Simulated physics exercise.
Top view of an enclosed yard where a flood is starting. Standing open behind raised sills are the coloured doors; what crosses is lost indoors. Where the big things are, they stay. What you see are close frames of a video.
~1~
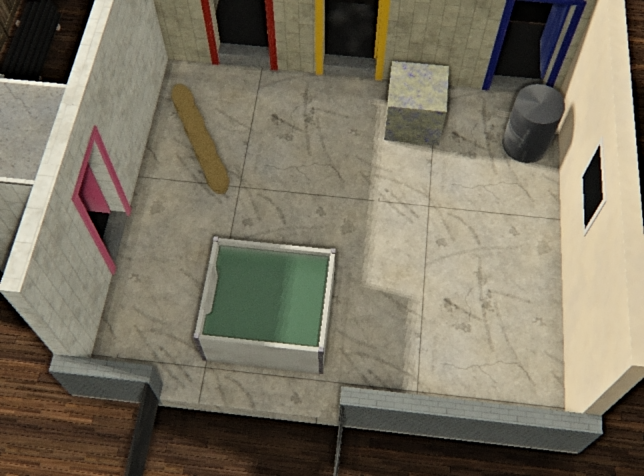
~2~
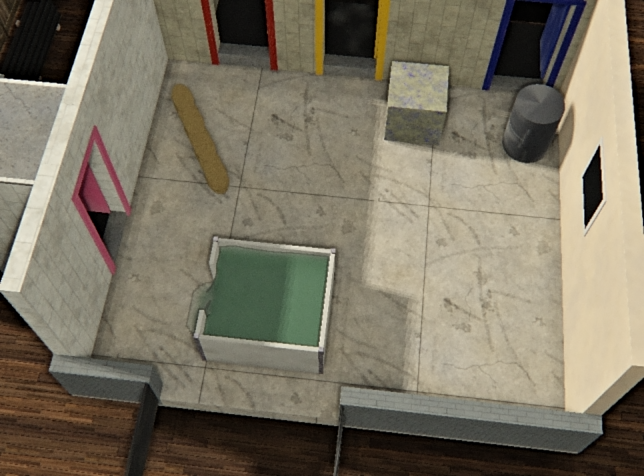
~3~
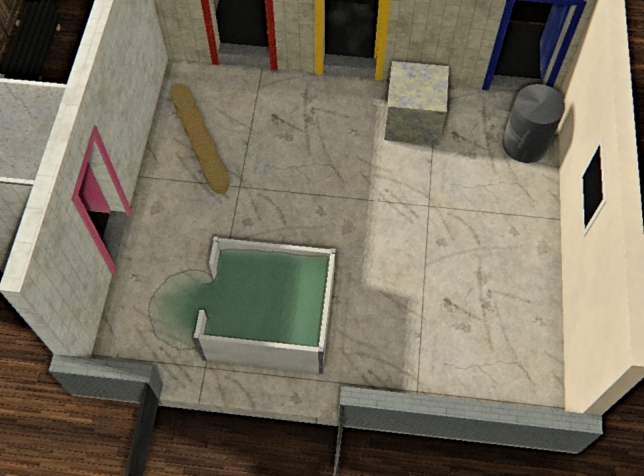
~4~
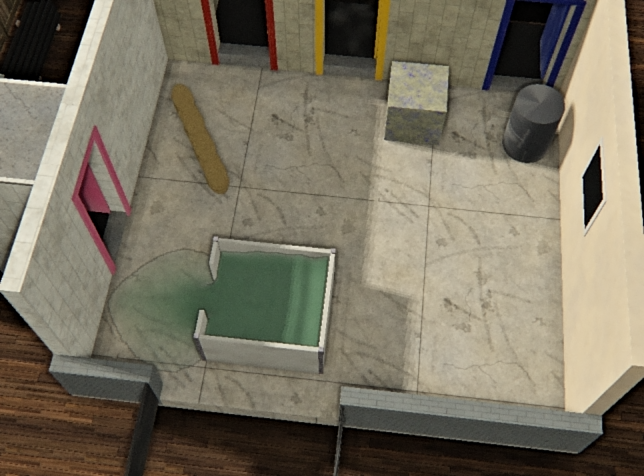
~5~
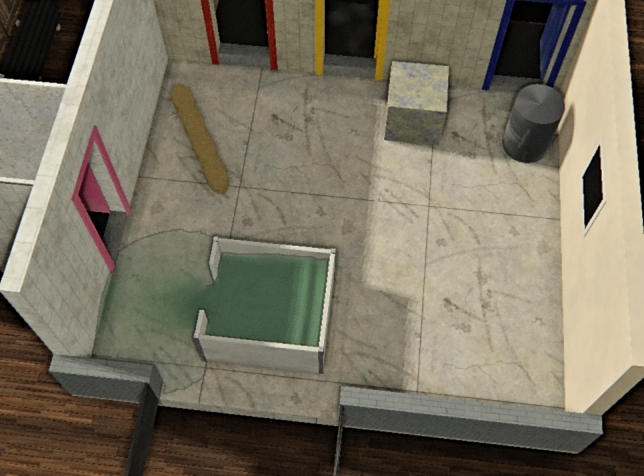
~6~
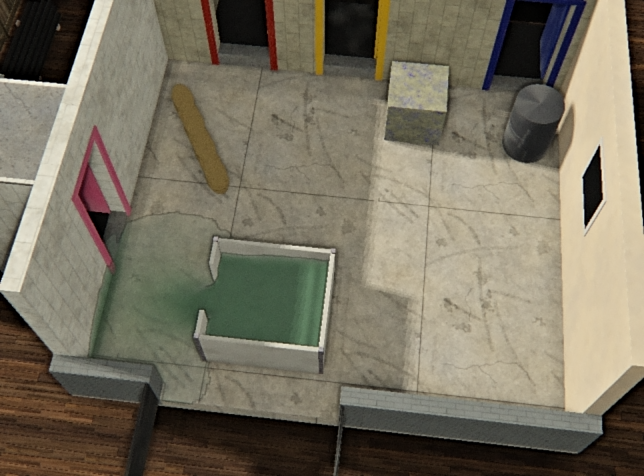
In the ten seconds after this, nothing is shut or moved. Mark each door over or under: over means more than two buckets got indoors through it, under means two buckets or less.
Pink door - over, red door - under, yellow door - under, blue door - under.
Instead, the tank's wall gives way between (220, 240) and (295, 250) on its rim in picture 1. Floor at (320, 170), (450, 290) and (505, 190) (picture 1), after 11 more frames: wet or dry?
Submerged, unwetted, unwetted.
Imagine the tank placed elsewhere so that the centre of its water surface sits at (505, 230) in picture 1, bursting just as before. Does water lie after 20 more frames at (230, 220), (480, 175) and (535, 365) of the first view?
Spot one is touched, spot two is not touched, spot three is not touched.
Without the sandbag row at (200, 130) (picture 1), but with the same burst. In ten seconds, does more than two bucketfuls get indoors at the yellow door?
Outcome - yellow door falls short of the line.
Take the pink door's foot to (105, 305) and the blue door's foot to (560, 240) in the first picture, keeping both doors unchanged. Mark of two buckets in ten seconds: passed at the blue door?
Well, the blue door doesn't reach it.
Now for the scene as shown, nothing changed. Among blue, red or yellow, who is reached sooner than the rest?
My answer is the red-painted one.
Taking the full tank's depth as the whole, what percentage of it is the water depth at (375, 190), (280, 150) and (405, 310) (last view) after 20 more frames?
In order: About 0, 0 and 0 in a hundred.
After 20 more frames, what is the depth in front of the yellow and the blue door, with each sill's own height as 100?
Roughly 0 and 0 %.
A moment on, water covers 15 % of the floor; the pink door over two buckets in, the red door not reached, the yellow door not reached, the blue door not reached.
Next, water covers 20 % of the floor; the pink door over two buckets in, the red door not reached, the yellow door not reached, the blue door not reached.
Then, water covers 30 % of the floor; the pink door over two buckets in, the red door wet at the sill, nothing in, the yellow door not reached, the blue door not reached.
Later, water covers 55 % of the floor; the pink door far over two buckets in, the red door wet at the sill, nothing in, the yellow door wet at the sill, nothing in, the blue door not reached.
In the end, water covers 70 % of the floor; the pink door far over two buckets in, the red door wet at the sill, nothing in, the yellow door wet at the sill, nothing in, the blue door wet at the sill, nothing in.
